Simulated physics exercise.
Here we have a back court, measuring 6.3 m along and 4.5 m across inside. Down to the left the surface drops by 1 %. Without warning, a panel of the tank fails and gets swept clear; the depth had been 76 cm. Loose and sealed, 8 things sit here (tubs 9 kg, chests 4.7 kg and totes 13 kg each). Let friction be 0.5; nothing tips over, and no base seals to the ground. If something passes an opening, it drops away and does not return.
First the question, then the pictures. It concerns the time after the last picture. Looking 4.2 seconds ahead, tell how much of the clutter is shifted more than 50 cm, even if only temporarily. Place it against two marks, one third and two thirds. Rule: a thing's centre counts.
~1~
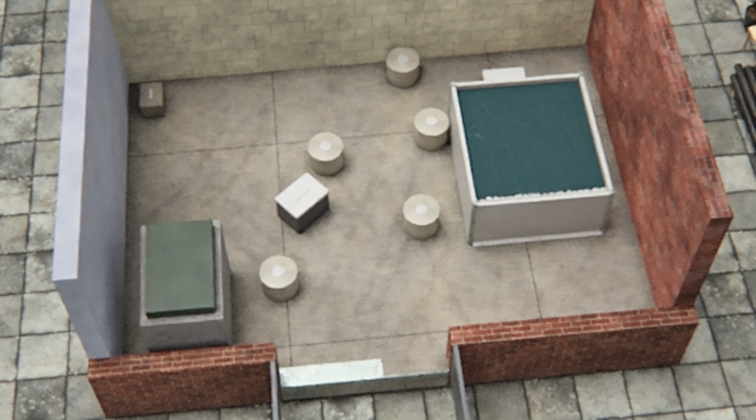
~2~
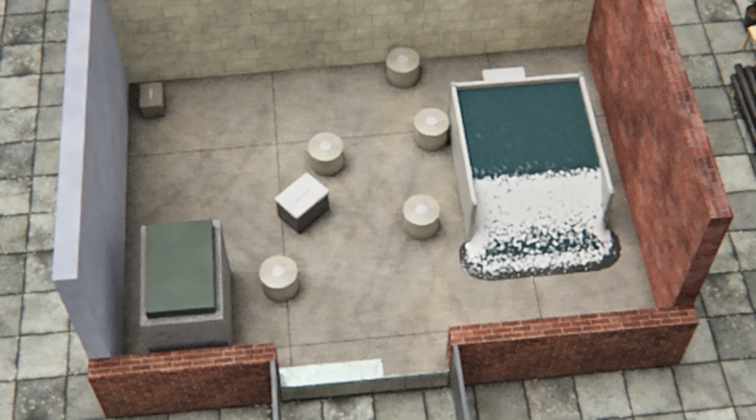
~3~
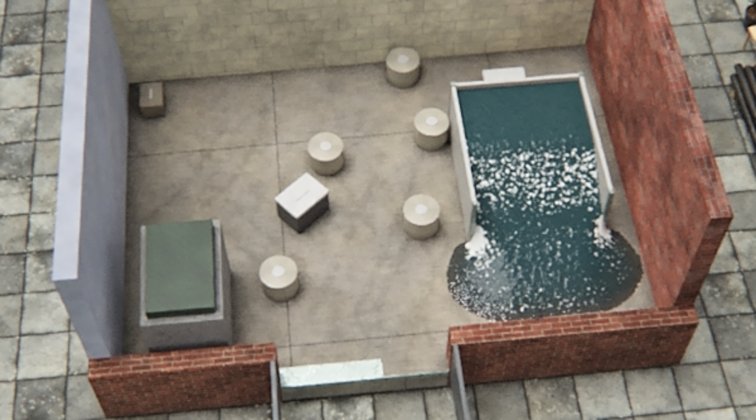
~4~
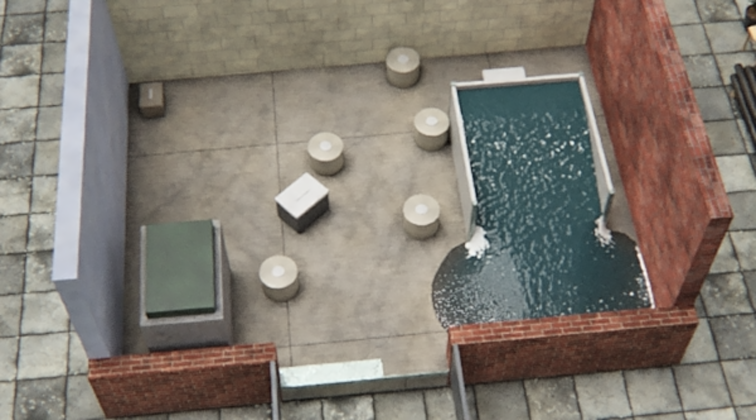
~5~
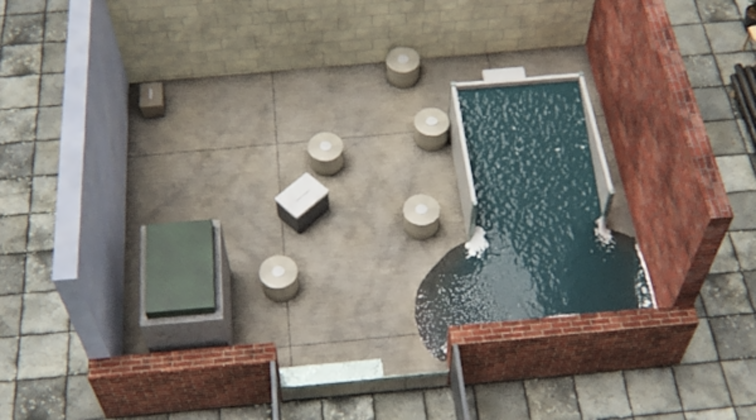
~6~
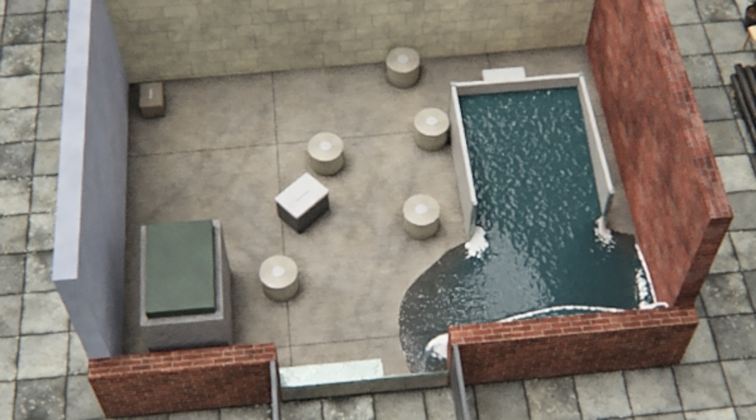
Between the two marks.
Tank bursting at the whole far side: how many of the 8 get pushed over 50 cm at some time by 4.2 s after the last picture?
That would give 5.
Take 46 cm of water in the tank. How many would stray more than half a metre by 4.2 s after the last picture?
The count would be 2.
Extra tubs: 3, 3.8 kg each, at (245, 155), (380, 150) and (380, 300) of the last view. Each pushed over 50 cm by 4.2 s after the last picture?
Respectively: Tops it; doesn't reach it; tops it.
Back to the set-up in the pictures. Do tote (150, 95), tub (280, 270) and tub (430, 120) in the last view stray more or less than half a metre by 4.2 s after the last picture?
First falling below it, second exceeding it, third falling below it.
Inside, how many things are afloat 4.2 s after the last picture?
4.
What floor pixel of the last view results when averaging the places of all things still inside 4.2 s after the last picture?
I'd say about (320, 128) in the last view.
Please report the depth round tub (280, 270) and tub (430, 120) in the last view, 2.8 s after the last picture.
4 and 0 cm.
Then, 0.4 s after the last picture 0 of 8 are over 50 cm from their spots; 0 afloat.
Then, 1.5 s after the last picture 0 of 8 are over 50 cm from their spots; 0 afloat.
Then, 2.8 s after the last picture 2 of 8 are over 50 cm from their spots; 1 afloat.
Then, 4.2 s after the last picture 3 of 8 are over 50 cm from their spots, and 3 have been at some point; 4 afloat.
